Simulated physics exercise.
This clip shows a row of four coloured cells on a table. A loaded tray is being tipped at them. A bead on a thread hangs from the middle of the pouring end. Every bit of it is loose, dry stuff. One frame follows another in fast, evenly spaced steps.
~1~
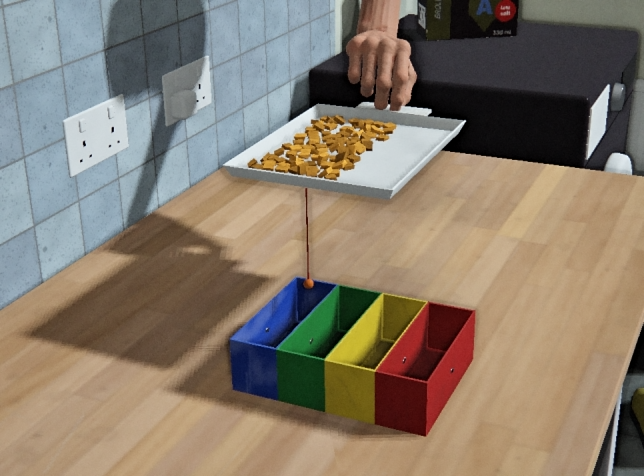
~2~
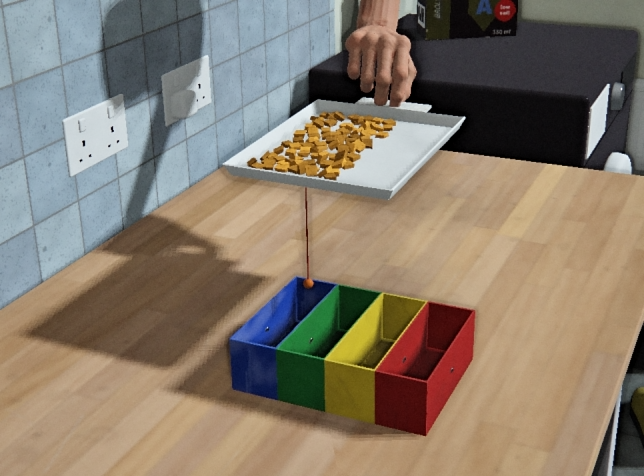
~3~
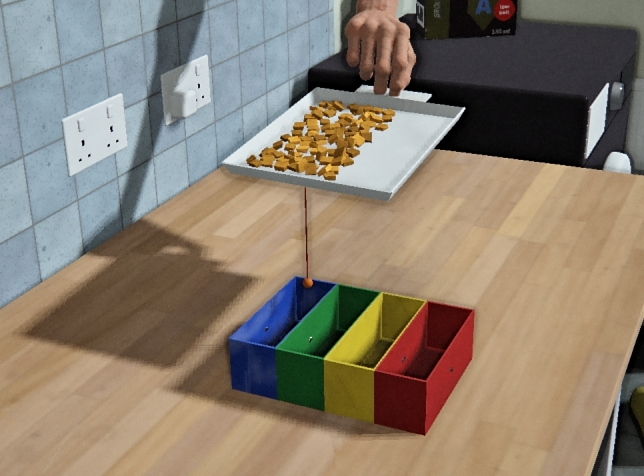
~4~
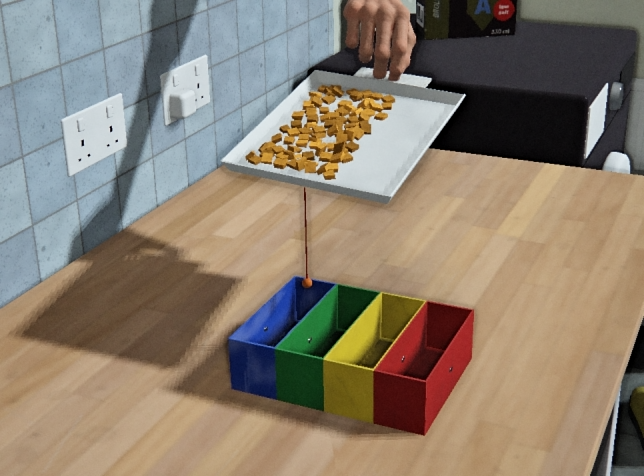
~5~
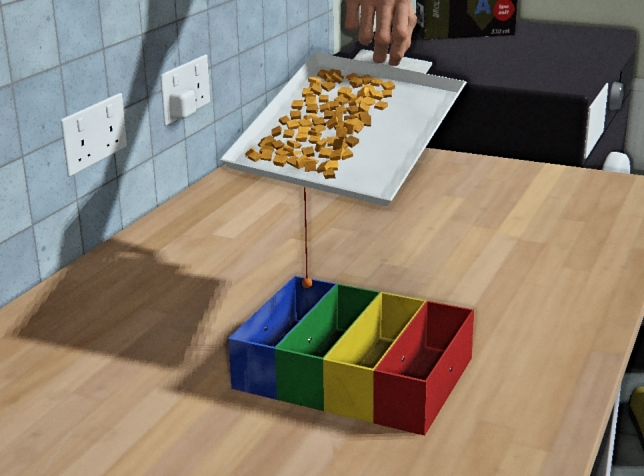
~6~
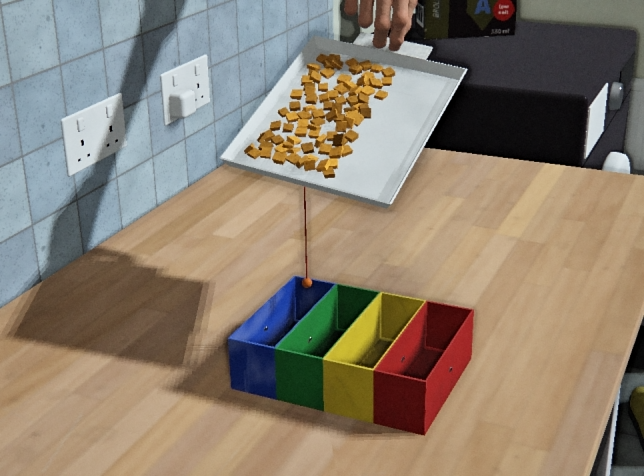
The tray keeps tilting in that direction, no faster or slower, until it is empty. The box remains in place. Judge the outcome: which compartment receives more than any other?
The yellow compartment receives the most.
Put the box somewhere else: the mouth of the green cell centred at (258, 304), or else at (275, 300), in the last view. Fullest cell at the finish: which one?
Try one: Red; try two: That red cell.
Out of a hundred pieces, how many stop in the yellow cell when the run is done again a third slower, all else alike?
Estimated share: Some 50%.
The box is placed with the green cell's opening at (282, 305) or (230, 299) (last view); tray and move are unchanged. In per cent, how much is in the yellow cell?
Trial 1 around 20 percent, trial 2 around 10 percent.
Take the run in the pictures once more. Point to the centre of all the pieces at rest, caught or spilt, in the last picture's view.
Around (356, 377).
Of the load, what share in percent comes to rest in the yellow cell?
About 50 per cent.
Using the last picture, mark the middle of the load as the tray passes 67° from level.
The middle of the pieces sits at roughly (347, 206).
Soon after the last picture, tray tipped steeply; about two thirds on the tray; a stray few in the yellow cell; about a third falling or outside the box.
A little later, tray tipped past a quarter turn; about half in the yellow cell; about a third in the green cell; a small part in the red cell; a small part in the blue cell; a stray few falling or outside the box.
Later still, tray tipped past a quarter turn; about half in the yellow cell; about a third in the green cell; a small part in the red cell; a small part in the blue cell; a stray few falling or outside the box.
At rest, tray tipped past a quarter turn; about half in the yellow cell; about a third in the green cell; a small part in the red cell; a small part in the blue cell; a stray few outside the box.
